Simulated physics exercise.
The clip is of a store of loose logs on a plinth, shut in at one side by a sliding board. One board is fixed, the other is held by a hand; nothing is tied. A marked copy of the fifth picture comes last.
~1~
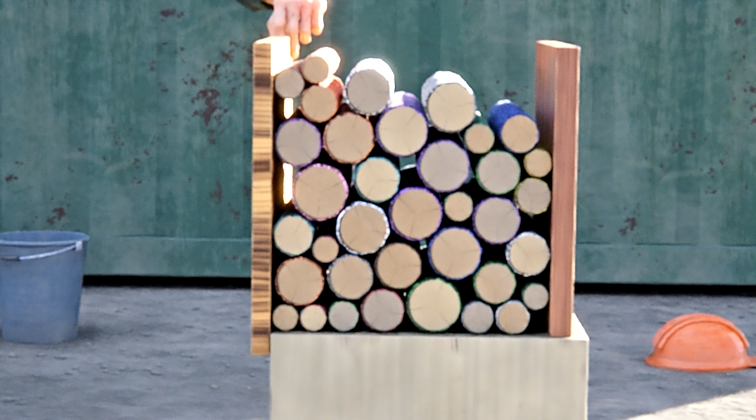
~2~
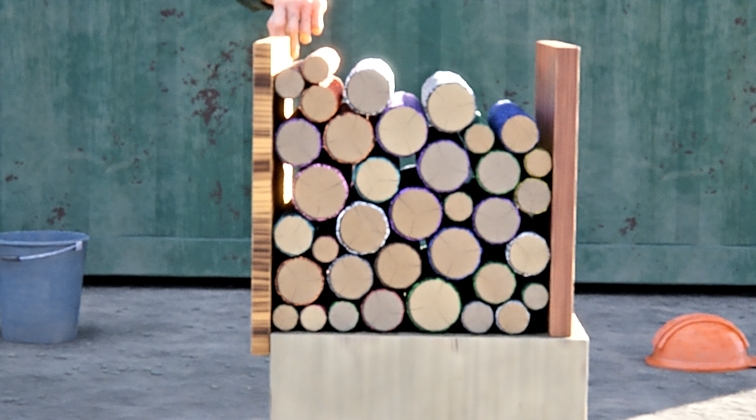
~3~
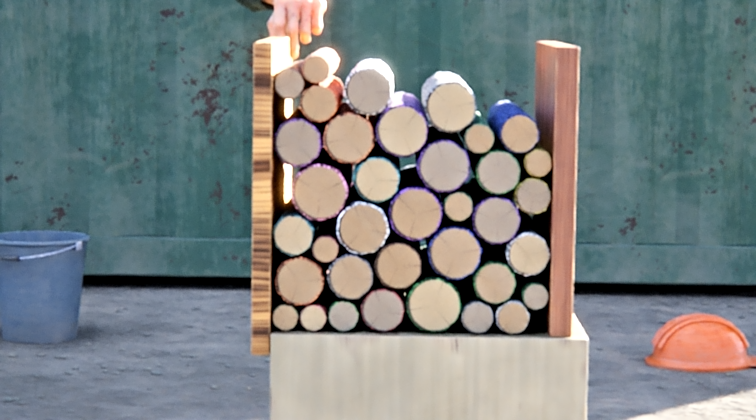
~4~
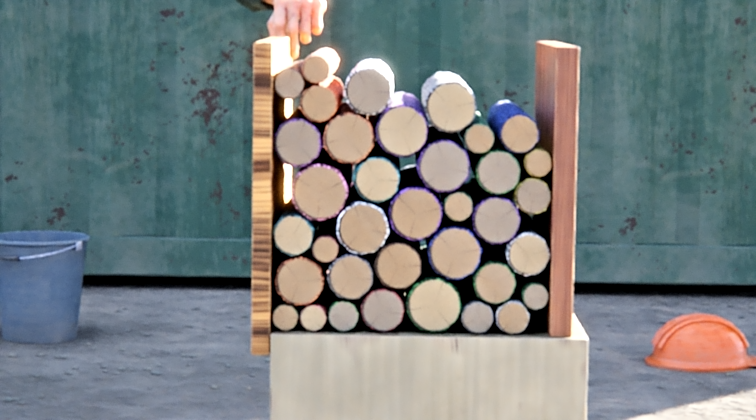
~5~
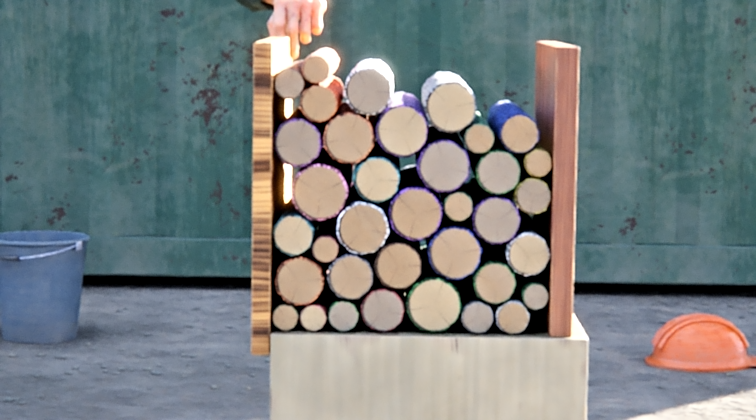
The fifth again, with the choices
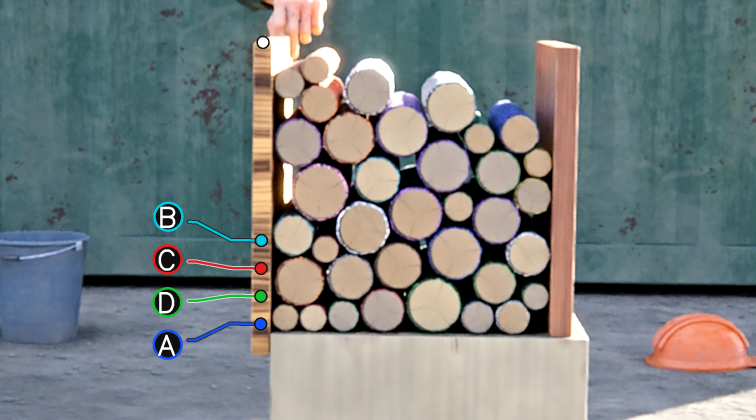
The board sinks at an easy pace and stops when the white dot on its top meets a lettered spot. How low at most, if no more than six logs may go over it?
Stop at B.
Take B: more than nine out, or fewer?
Fewer than nine.
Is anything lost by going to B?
Yes.
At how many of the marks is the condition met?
The number is one.
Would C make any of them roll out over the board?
At C: Yes.
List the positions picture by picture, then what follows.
In the first picture, a log (498, 173); a log (520, 134); a log (316, 69).
In the second picture, a log (316, 69); side board (274, 183).
In the third picture, a log (478, 318).
In the fourth picture, a log (325, 250); a log (319, 192).
In the fifth picture, a log (298, 143); a log (498, 173); a log (520, 134).
On the marked copy, A at (260, 324); B at (261, 240); C at (261, 268); D at (261, 296); the white dot at (263, 43).
Taking B. A third of the way, top of the board (272, 127).
Two thirds of the way, top of the board (272, 222).
When it is over, top of the board (271, 240), four out over the board.
As for the rest, A more than six out over the board; C more than six out over the board; D more than six out over the board.
